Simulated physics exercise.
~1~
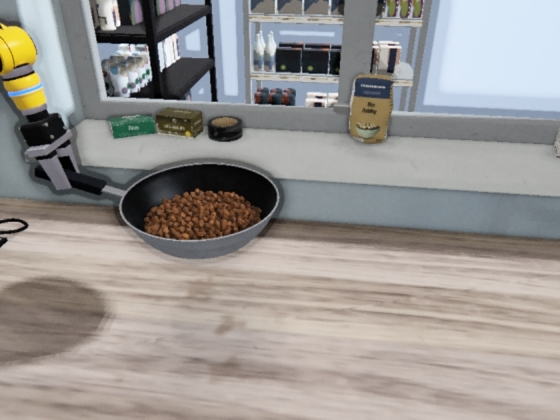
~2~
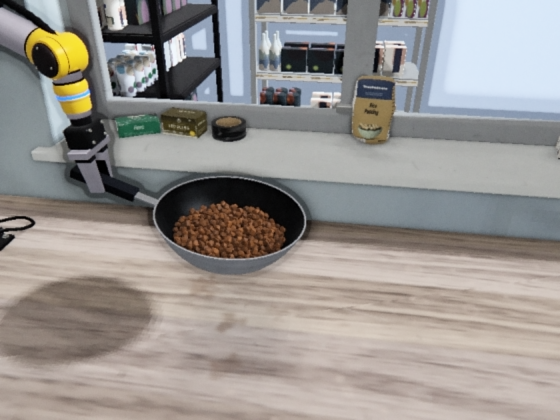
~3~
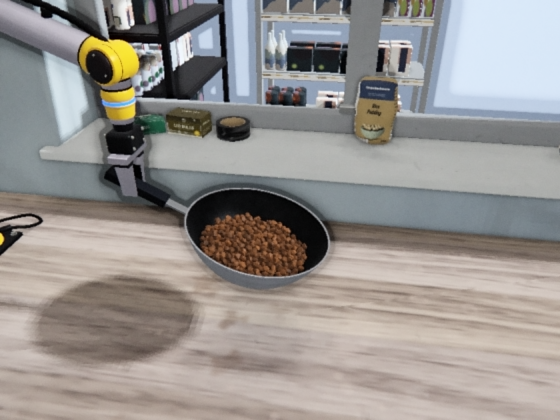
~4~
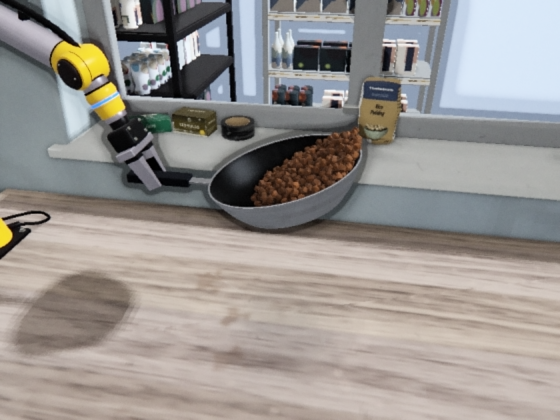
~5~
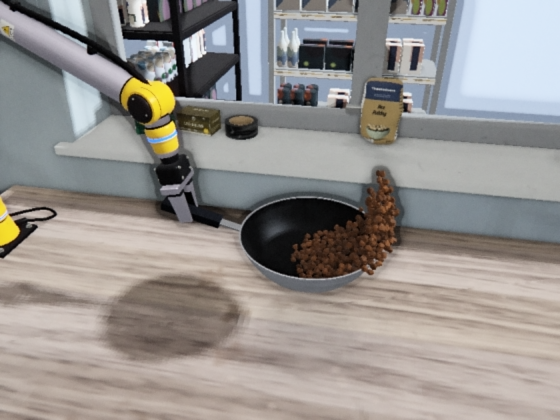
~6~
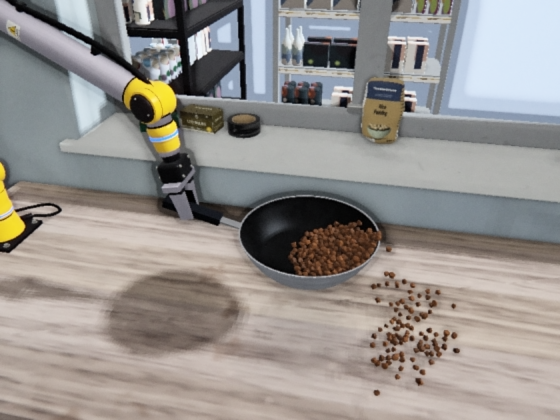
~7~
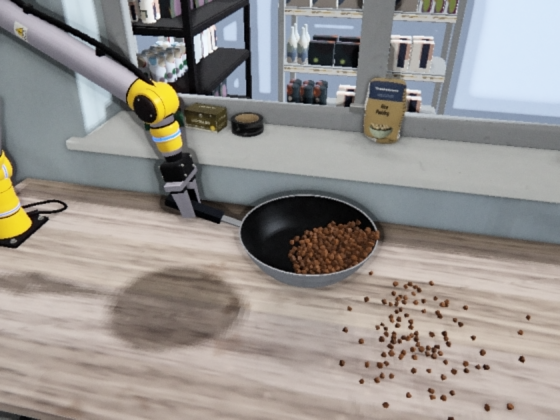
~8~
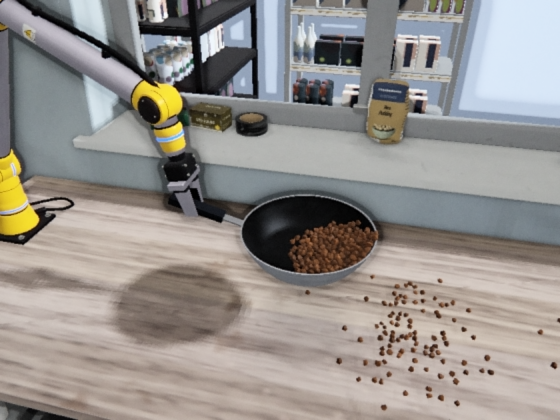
A dark frying pan heaped with small brown pellets is held by a yellow and grey robot arm at the left, seen from slightly above a pale wooden counter. Behind it, a ledge carries small tins and a tan pouch beneath a window onto stocked shelves. The arm carries the pan rightward, then tips it up so the pellets surge toward the far right rim. As the pan drops level, a stream of them flies over the edge. They scatter across the counter, while most stay piled in the pan, held still.
